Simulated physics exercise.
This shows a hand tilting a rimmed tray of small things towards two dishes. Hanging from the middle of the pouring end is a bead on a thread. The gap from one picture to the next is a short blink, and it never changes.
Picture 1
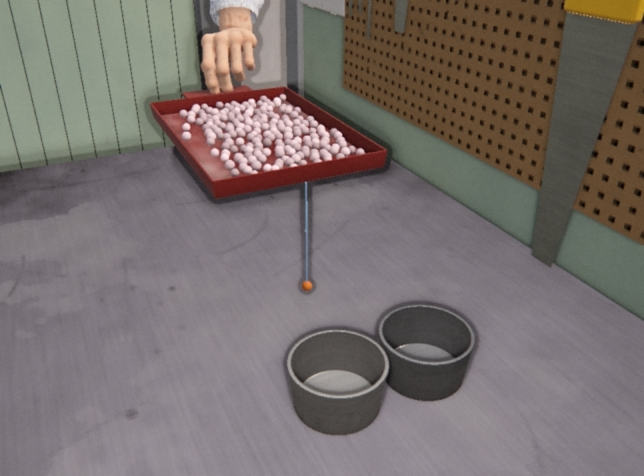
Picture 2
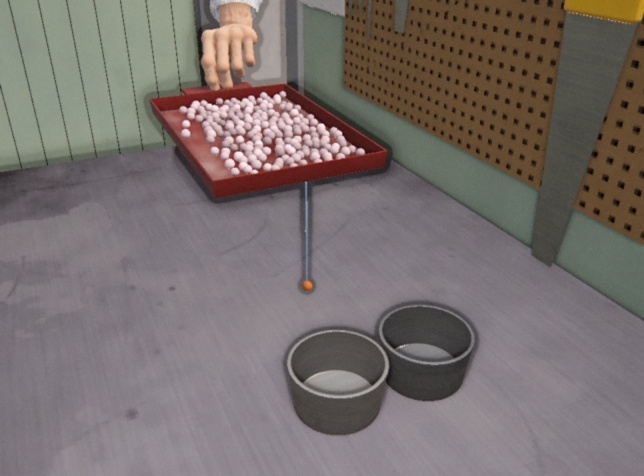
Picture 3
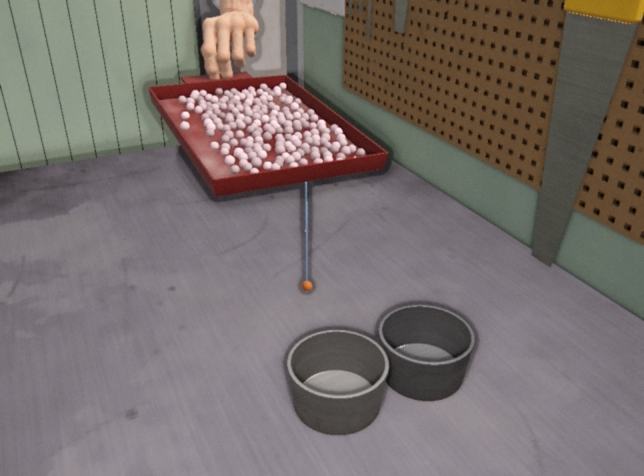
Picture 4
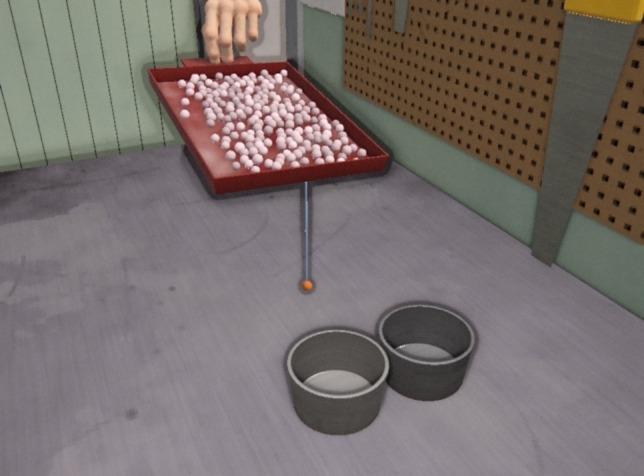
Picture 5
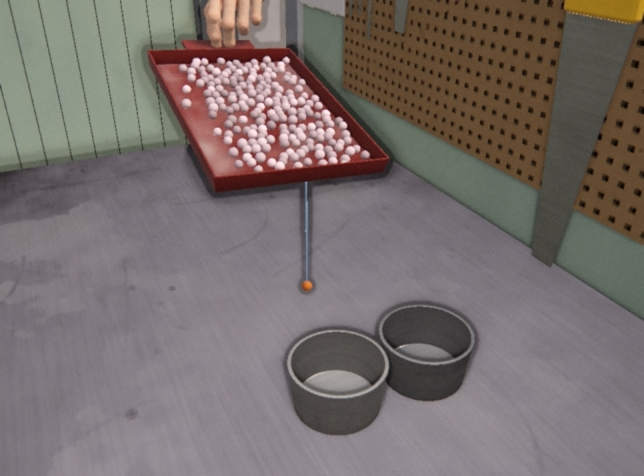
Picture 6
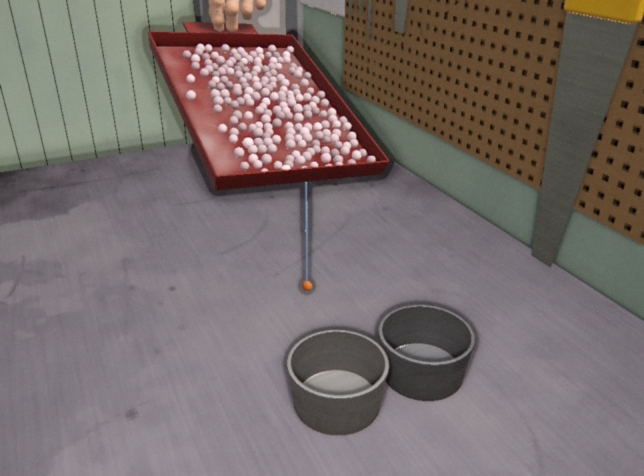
In the video, a hand behind a red rimmed tray of small pale pink balls gradually raises its far end, and the balls shift across it, while an orange bead on a thread and two grey dishes stay still.
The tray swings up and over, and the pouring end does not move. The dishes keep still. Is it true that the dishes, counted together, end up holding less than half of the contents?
Well, most of the load misses the dishes, as it turns out.
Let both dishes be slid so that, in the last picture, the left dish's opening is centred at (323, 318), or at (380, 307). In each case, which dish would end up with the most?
The right-hand one the first time, the left-hand one the second.
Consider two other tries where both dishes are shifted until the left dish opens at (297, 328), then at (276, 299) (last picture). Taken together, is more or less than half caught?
Taking them in turn, it's beyond half and then short of half.
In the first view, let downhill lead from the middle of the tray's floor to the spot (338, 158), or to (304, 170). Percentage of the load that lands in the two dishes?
The first comes to 0 %, while the second comes to 20 %.
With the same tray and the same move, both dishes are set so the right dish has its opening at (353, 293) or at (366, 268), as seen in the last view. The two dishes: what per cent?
50% for the first placement, 10% for the second.
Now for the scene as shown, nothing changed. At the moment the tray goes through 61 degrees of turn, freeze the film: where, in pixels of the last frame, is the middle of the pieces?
The load is centred near (346, 155).
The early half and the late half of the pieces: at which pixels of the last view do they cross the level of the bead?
(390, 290) first, (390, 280) later.
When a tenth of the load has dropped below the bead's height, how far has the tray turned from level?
It sits at roughly 65°.
Soon after the last picture, tray tipped steeply; most on the tray; a stray few outside both; a small part in the air.
A little later, tray tipped right over; about a quarter on the tray; a small part in the right dish; about half outside both; about a quarter in the air.
Later still, tray tipped past a quarter turn; a stray few in the left dish; a small part in the right dish; nearly all outside both.
By the end, tray tipped past a quarter turn; a stray few in the left dish; a small part in the right dish; nearly all outside both.
